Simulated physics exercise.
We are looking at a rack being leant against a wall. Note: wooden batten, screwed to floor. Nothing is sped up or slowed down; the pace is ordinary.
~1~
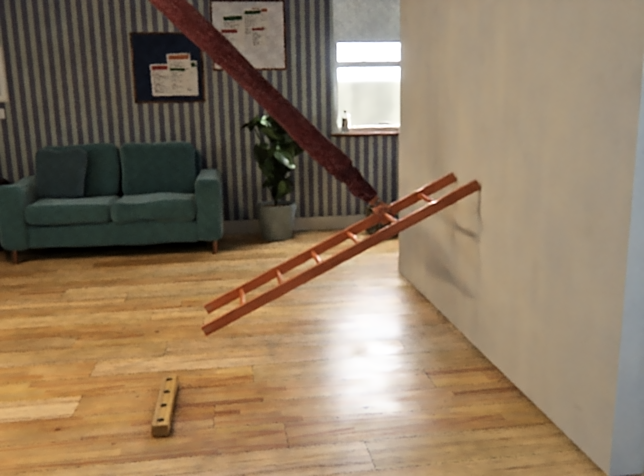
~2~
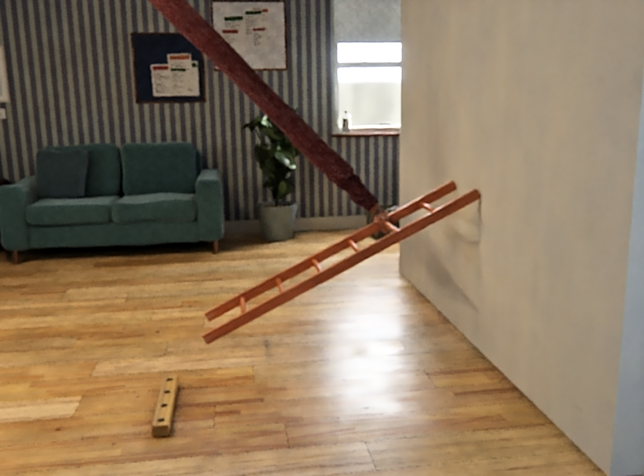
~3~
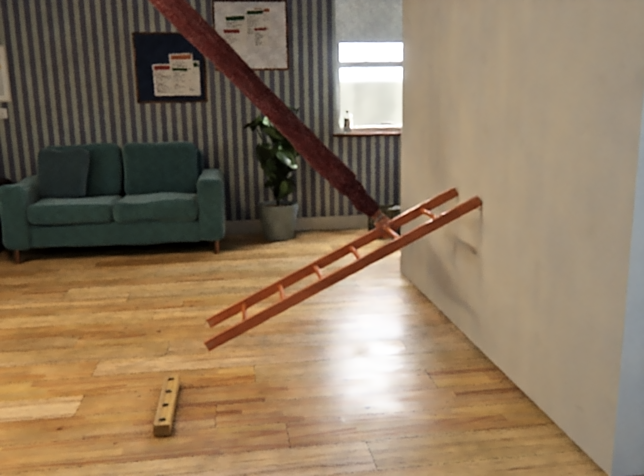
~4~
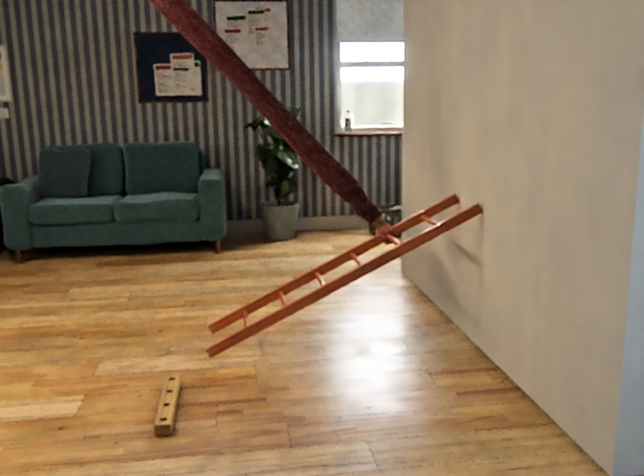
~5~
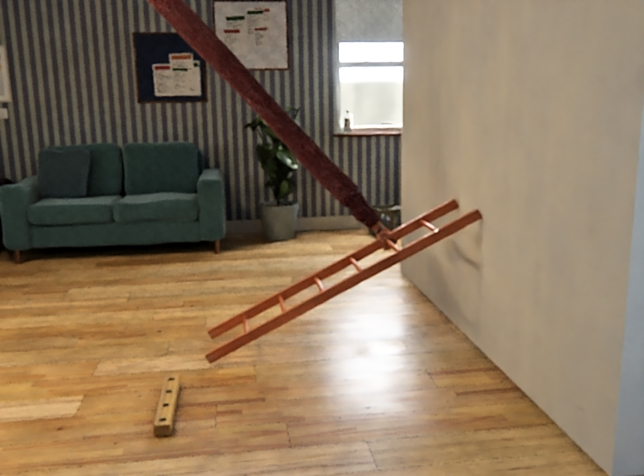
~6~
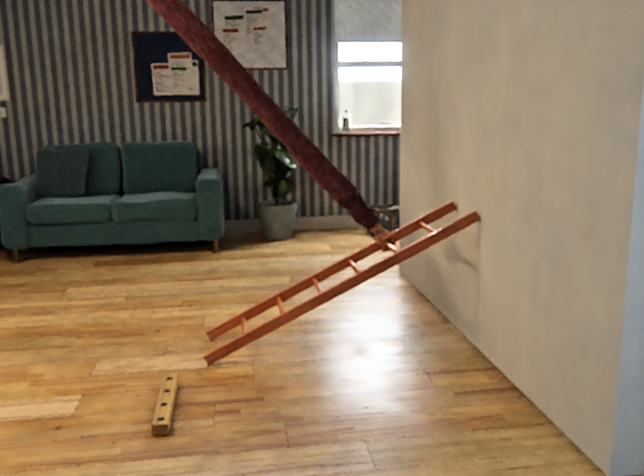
A long dark red arm slowly lowered an orange, ladder-like rack a short way, its upper end beside the pale wall on the right, while the wooden batten on the floor stayed still.
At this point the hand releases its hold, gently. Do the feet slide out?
Most likely it is going to collapse.
Then, 0.26 s after the last picture, orange rack tipped 9° from how it was near (330, 299).
Then, 0.38 s after the last picture, orange rack tipped 23° from how it was near (324, 332).
Then, 0.62 s after the last picture, orange rack tipped 27° from how it was near (322, 337).
At rest, the orange rack slides out and falls, near (322, 339).
